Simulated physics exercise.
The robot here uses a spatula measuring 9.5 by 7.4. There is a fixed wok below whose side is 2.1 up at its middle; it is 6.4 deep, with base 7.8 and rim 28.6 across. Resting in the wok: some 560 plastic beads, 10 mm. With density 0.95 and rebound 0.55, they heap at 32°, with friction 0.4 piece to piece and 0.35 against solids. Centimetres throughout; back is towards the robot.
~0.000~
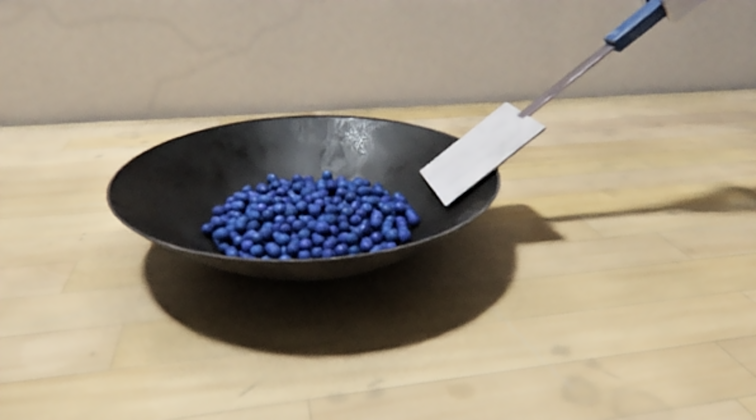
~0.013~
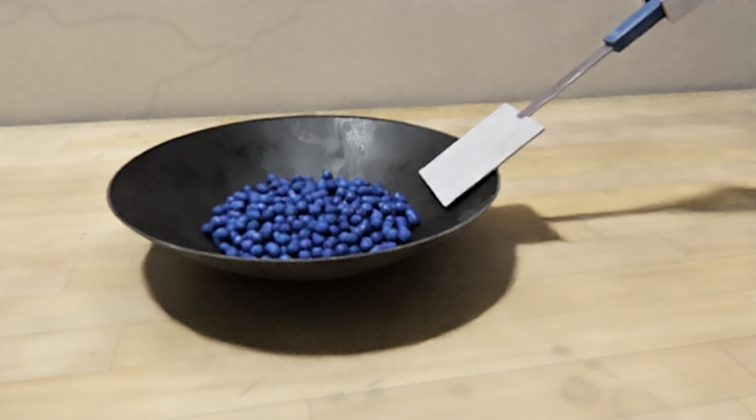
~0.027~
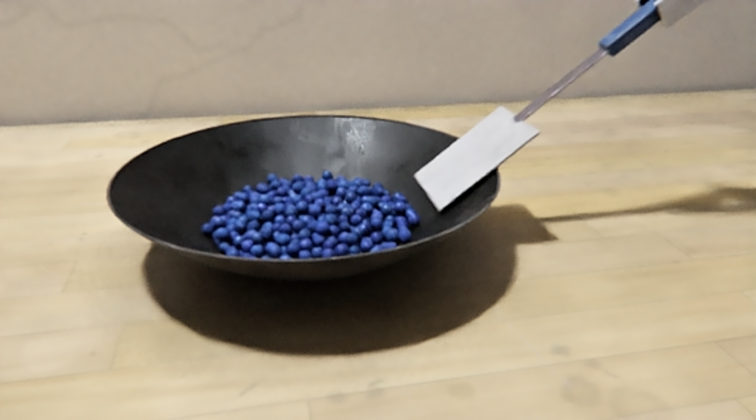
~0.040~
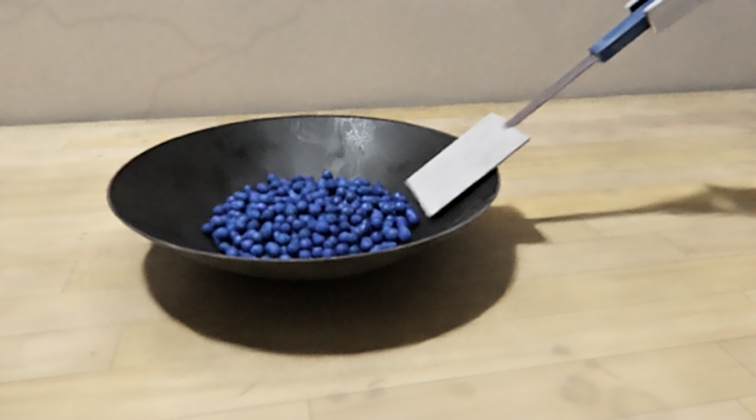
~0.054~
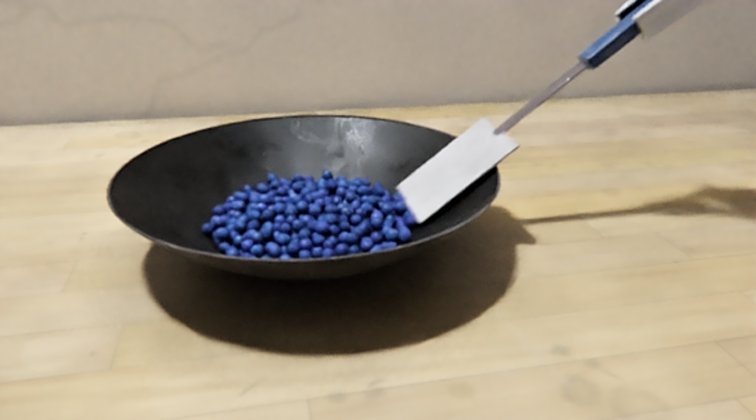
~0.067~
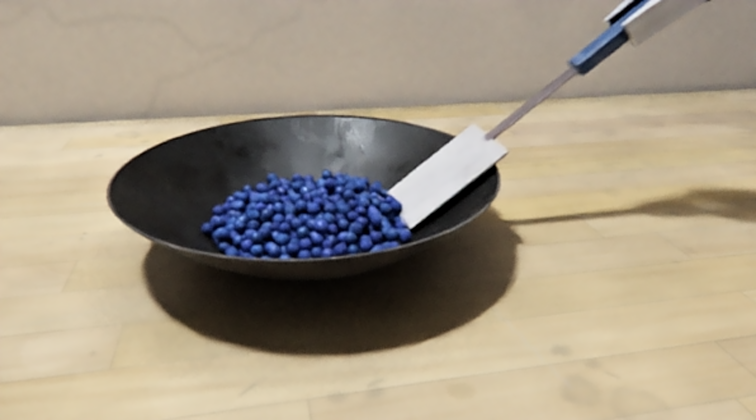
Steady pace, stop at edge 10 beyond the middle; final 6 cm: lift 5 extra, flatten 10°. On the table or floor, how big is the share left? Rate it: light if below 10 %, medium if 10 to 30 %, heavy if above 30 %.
Rating: Medium.
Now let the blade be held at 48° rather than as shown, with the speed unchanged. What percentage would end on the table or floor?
I'd put it at about 10 per cent.
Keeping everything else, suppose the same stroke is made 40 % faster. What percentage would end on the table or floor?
Then about 25 per cent.
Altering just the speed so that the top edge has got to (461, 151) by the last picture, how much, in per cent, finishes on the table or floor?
That share would be some 35 percent.
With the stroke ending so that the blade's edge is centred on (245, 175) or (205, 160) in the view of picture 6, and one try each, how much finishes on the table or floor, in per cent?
I'd say roughly 0 per cent, then roughly 10 per cent.
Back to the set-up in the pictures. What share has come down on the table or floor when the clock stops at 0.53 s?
About 10 per cent.
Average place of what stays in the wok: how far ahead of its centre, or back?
Some 3.5 cm ahead.
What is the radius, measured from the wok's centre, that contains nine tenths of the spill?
50 cm.
By 0.17 s, sloping 38°, highest piece 5 above the table; 561 in the wok.
By 0.28 s, sloping 35°, highest piece 7 above the table; 561 in the wok.
By 0.53 s, sloping 28°, highest piece 8 above the table; 482 in the wok, 49 on the table or floor, 30 on the blade or in flight.
By 1.58 s, sloping 28°, highest piece 6 above the table; 482 in the wok, 79 on the table or floor.
Final count, 482 in the wok, 79 on the table or floor. That is 14 % on the table or floor.
